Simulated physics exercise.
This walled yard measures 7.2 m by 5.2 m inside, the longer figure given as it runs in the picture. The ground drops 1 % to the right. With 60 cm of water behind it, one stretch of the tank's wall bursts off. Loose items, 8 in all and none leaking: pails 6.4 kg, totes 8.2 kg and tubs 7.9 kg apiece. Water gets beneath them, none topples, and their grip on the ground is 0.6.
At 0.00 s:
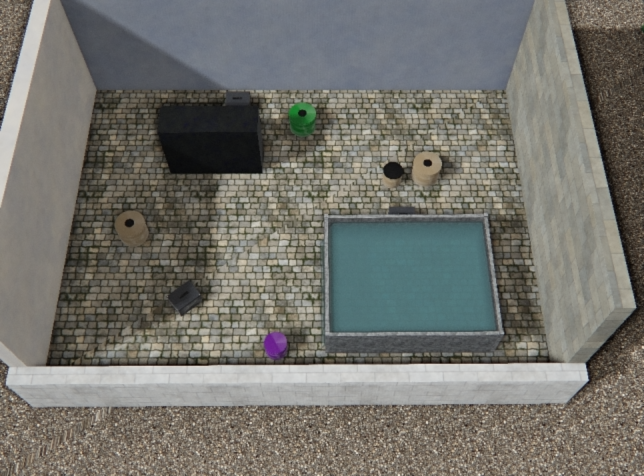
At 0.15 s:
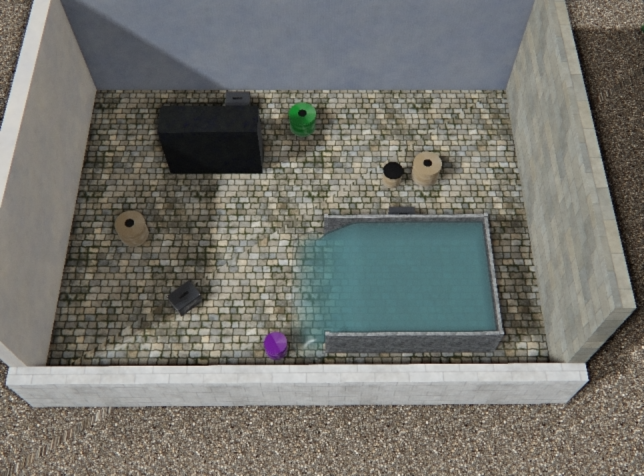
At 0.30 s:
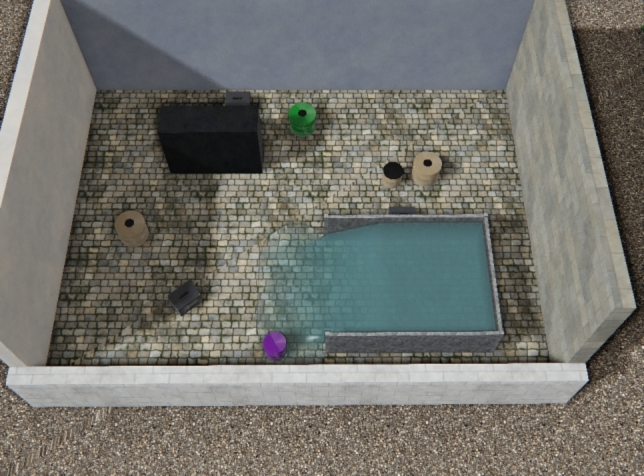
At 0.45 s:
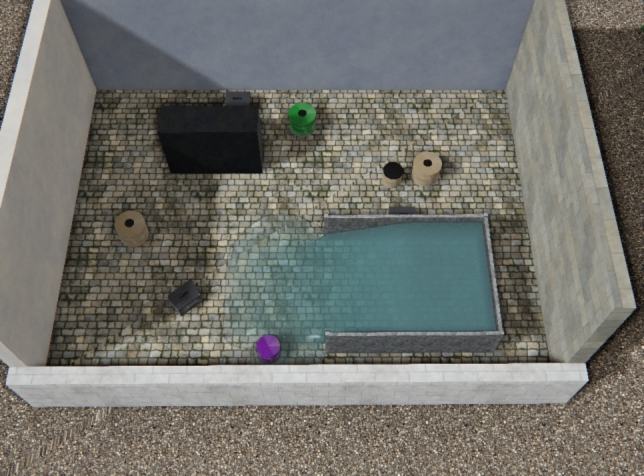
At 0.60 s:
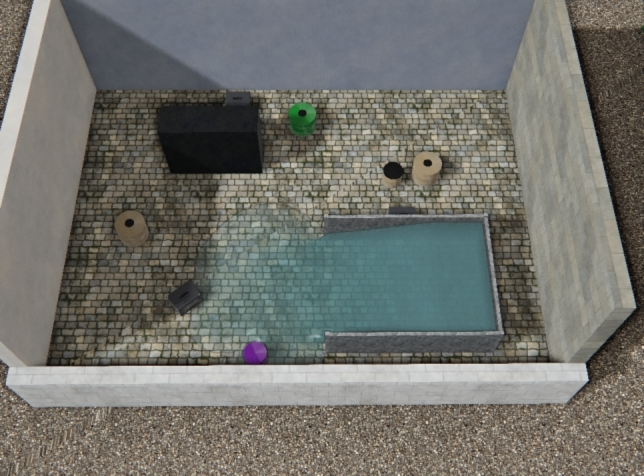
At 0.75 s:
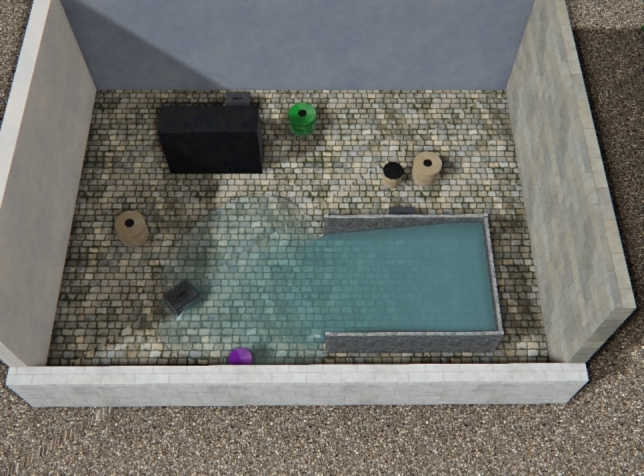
A walled yard paved with pale cobbles is seen from high above by a still camera, with a large grey-walled tank of blue-green water at the right. A tall black block and a green tub stand at the back, tan tubs sit left and right, and a purple pail lies near the front wall. The tank's left side opens, water spreads leftward across the paving around a small dark box, and the pail slides left against the front wall.
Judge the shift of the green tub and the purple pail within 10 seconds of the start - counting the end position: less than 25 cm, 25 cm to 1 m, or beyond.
The green tub travels far; the purple pail travels far.
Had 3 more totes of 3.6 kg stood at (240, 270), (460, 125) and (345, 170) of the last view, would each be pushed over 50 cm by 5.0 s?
In that order: Over, short of it, short of it.
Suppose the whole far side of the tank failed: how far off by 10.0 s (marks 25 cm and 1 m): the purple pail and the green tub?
In that case the purple pail slides a little, the green tub ends far away.
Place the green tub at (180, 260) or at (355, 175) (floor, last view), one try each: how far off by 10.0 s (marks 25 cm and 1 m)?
In that order: It travels far; it ends far away.
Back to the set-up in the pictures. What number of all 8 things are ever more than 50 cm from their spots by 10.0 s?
8 of them.
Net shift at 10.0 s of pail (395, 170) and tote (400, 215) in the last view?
In that order: 200 cm, 200 cm.
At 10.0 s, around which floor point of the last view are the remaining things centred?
Around (430, 193).
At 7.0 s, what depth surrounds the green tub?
About 5 cm.
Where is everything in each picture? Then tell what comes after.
In the first picture, the green tub at (302, 113), on the bottom; the purple pail at (275, 343) rests on the ground; water covers 4.1 m2; 0 of 8 have shifted.
In the second picture, the green tub at (302, 113), on the bottom; the purple pail at (275, 343) rests on the ground; water covers 5.0 m2; 0 of 8 have shifted.
In the third picture, the green tub at (302, 113), on the bottom; the purple pail at (274, 343), on the bottom; water covers 6.1 m2; 0 of 8 have shifted.
In the fourth picture, the green tub at (302, 113) rests on the ground; the purple pail at (268, 346), on the bottom, 11 cm from its start; water covers 7.4 m2; 1 of 8 have shifted.
In the fifth picture, the green tub at (302, 113) rests on the ground; the purple pail at (255, 353) rests on the ground, 32 cm from its start; water covers 8.7 m2; 1 of 8 have shifted.
In the sixth picture, the green tub at (302, 113), on the bottom; the purple pail at (240, 359), on the bottom, 53 cm from its start; water covers 10.1 m2; 1 of 8 have shifted.
After 2.0 s the green tub is near (302, 113), 0.0 m from its start, aground; the purple pail is near (47, 350), 3.1 m from its start, afloat; 3 afloat.
After 4.5 s the green tub is near (302, 113), 0.0 m from its start, aground; the purple pail is near (67, 288), 3.1 m from its start, afloat; 3 afloat.
After 7.0 s the green tub is near (386, 126), 1.4 m from its start, aground; the purple pail is near (92, 201), 3.7 m from its start, aground; 2 afloat.
After 10.0 s the green tub is near (495, 136), 3.2 m from its start, afloat; the purple pail is near (103, 227), 3.2 m from its start, aground; 6 afloat.
